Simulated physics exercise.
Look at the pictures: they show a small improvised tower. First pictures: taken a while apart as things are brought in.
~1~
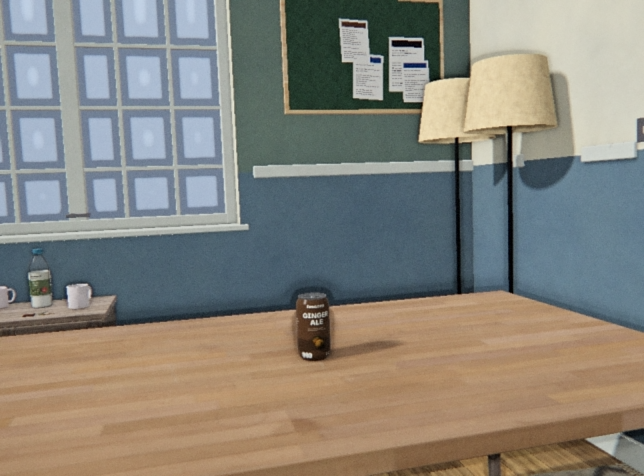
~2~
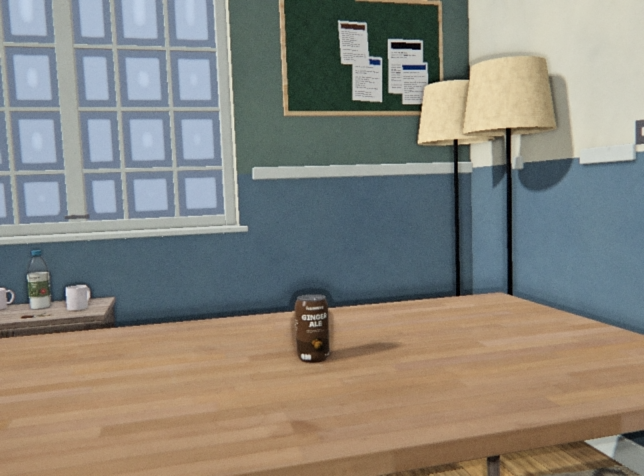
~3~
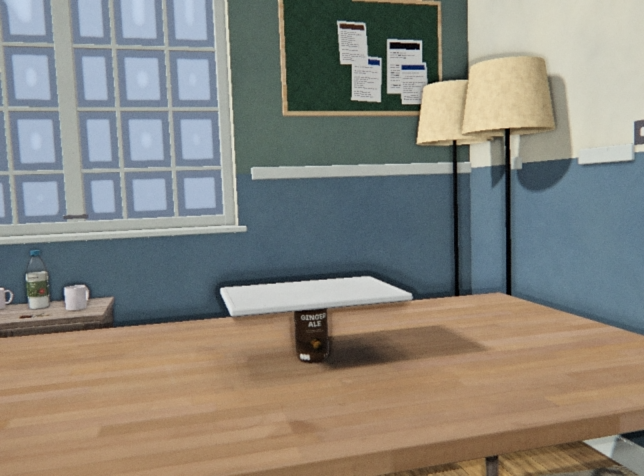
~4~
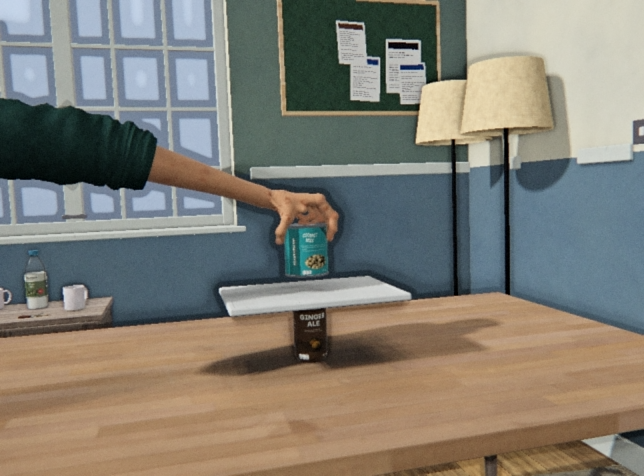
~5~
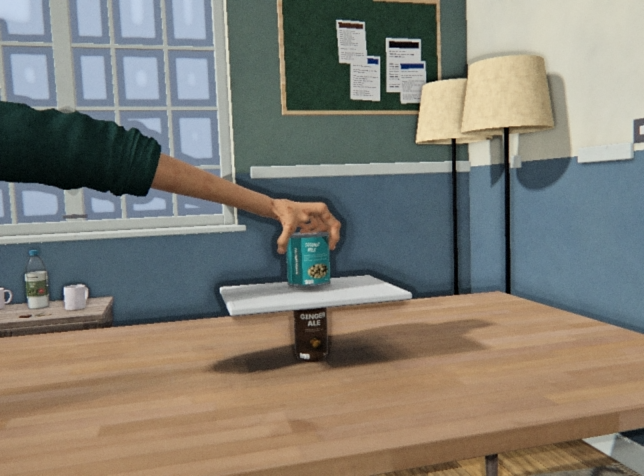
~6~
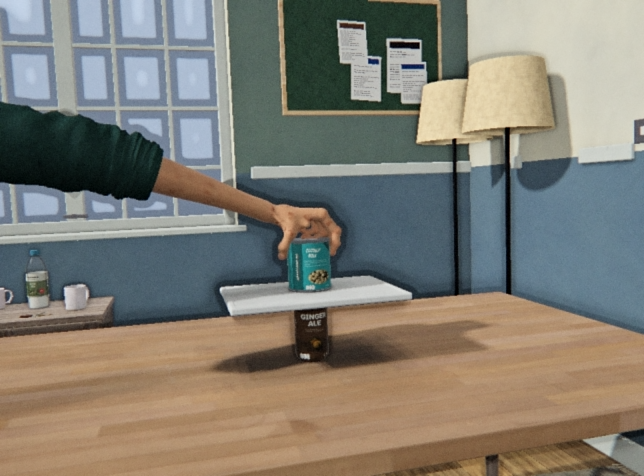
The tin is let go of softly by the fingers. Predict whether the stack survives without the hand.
It survives.
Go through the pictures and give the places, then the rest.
In the first frame, the last thing is not in view yet.
In the second frame, the last thing is not in view yet.
In the third frame, the last thing is not in view yet; white lid (310, 294).
In the fourth frame, coming down; turquoise tin (306, 249); white lid (309, 294).
In the fifth frame, coming down; turquoise tin (308, 259); white lid (310, 293).
In the sixth frame, in place under the hand; turquoise tin (309, 264); white lid (310, 293).
Then, 0.50 s past the last view, nothing moves.
Then, 1.30 s past the last view, turquoise tin resting near (309, 264).
Finally, all 3 still in place. Final places as the last picture's camera would see them, turquoise tin near (309, 264). The stack keeps its balance.
